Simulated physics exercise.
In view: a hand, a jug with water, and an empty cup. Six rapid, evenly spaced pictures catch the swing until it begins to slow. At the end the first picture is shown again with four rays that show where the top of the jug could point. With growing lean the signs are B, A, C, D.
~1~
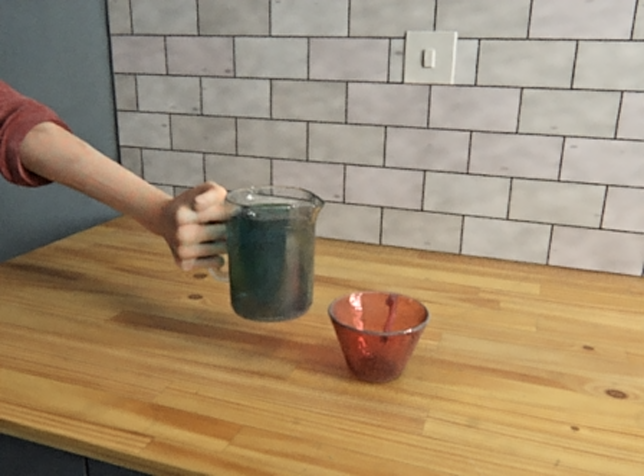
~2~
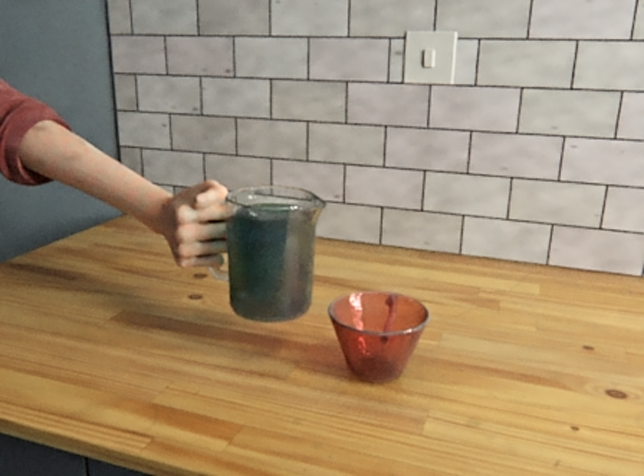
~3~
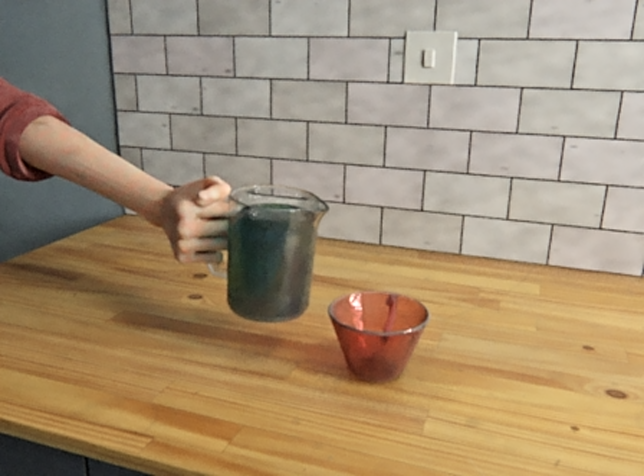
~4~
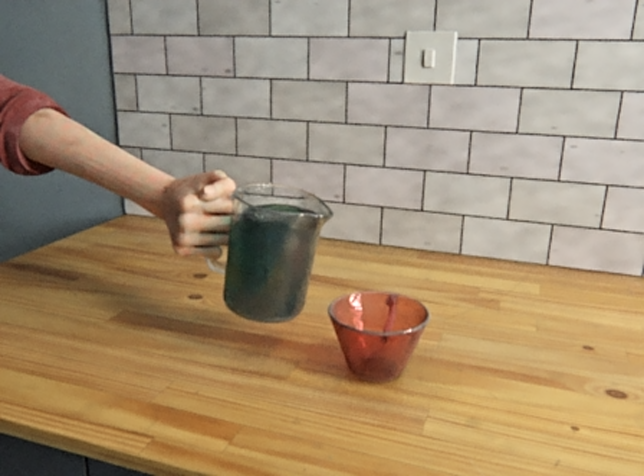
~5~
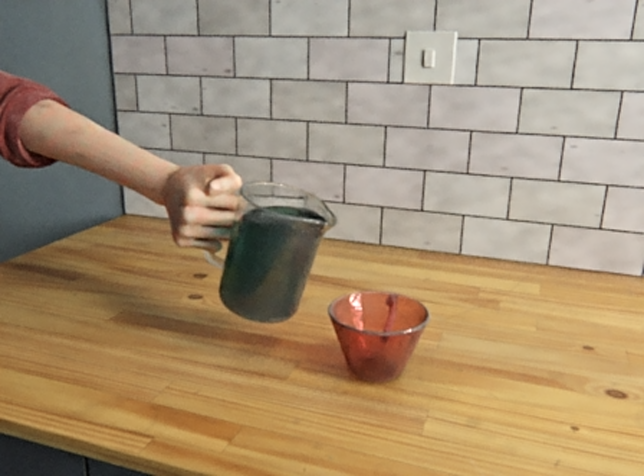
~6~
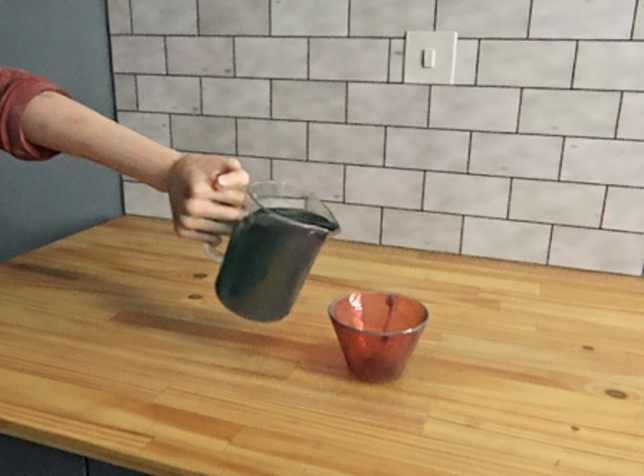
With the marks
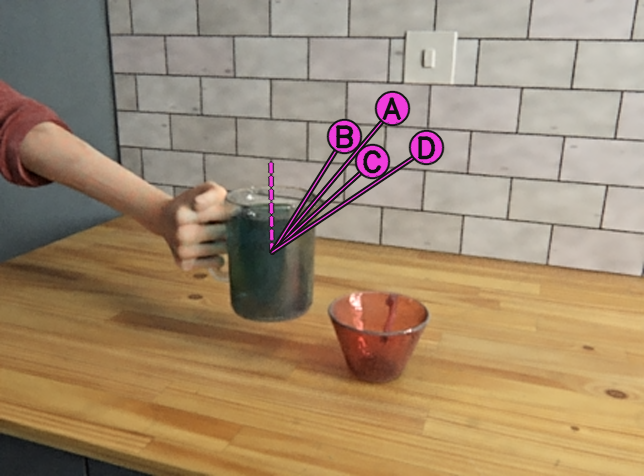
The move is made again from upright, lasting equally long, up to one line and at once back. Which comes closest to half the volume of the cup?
I would pick line D.
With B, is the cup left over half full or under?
Under.
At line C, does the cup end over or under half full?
Under.
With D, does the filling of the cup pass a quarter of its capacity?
Yes, it does.
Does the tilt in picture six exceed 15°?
Yes, it does.
On the marked copy, A at (381, 122); B at (335, 150); C at (360, 173); D at (412, 158).
Choosing A, the cup ends with about 22 % of what it can hold.
Choosing B, the cup ends with about 11 % of what it can hold.
Choosing C, the cup ends with about 35 % of what it can hold.
Choosing D, the cup ends with about 51 % of what it can hold.
